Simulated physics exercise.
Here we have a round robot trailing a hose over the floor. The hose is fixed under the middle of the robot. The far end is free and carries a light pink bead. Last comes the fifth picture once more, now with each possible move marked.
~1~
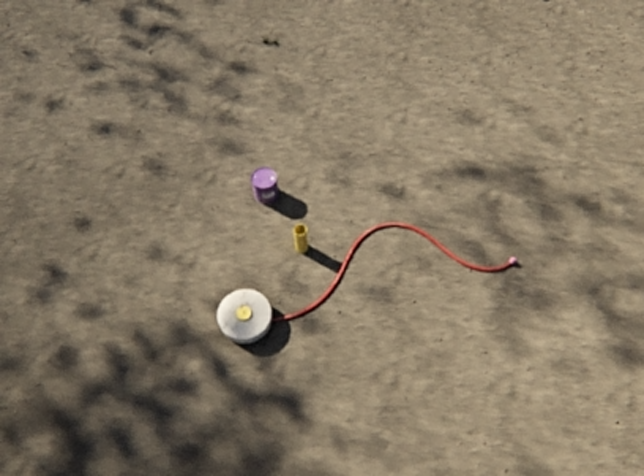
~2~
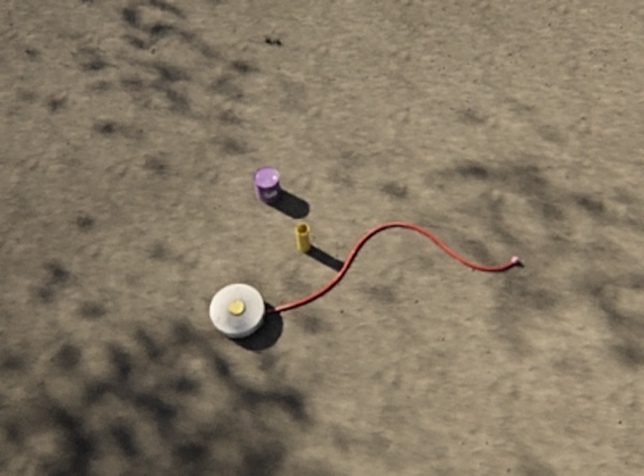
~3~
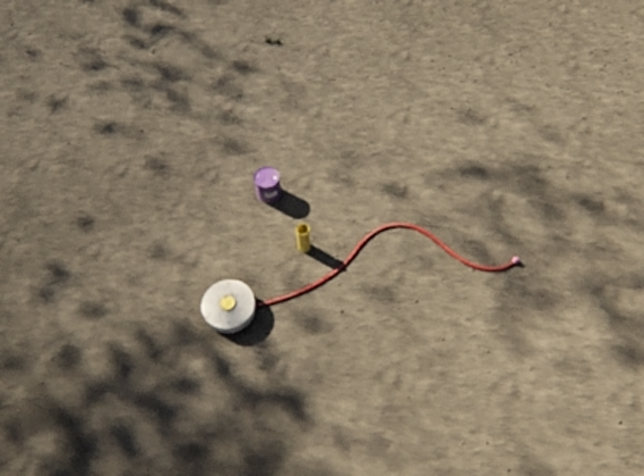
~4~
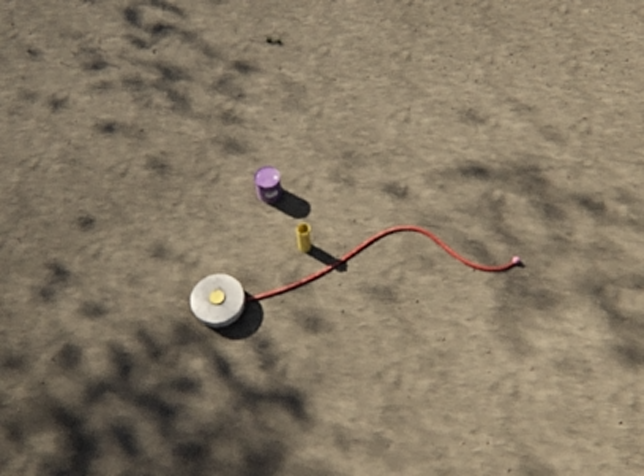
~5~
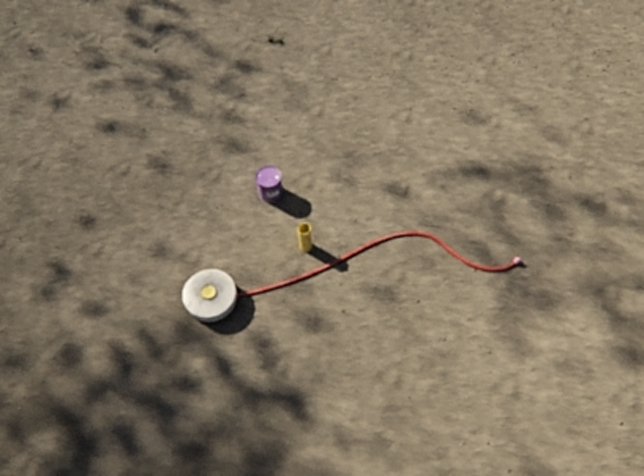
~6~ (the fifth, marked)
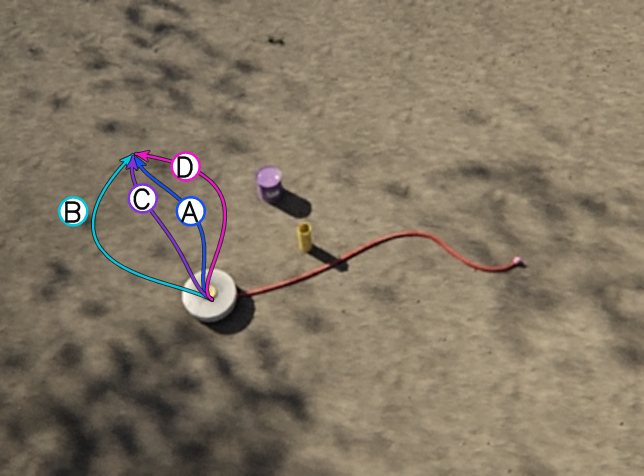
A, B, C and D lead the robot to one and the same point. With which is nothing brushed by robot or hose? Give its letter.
B is the clean one.
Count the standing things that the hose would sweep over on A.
One.
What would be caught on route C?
It meets the yellow post.
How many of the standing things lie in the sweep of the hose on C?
One.
On the marked copy, A from (212, 300) via (191, 211) to (135, 156); B from (212, 300) via (100, 248) to (133, 155); C from (212, 300) via (162, 226) to (133, 156); D from (212, 300) via (222, 197) to (136, 154).
With B. Early on, robot (121, 264), middle of the hose (291, 271), free end (455, 261).
Further on, robot (96, 195), middle of the hose (231, 259), free end (392, 263).
At the end, robot (132, 149), middle of the hose (223, 247), free end (380, 264); nothing has been touched.
As for the rest, A meets the yellow post; C meets the yellow post; D meets the yellow post and purple keg.
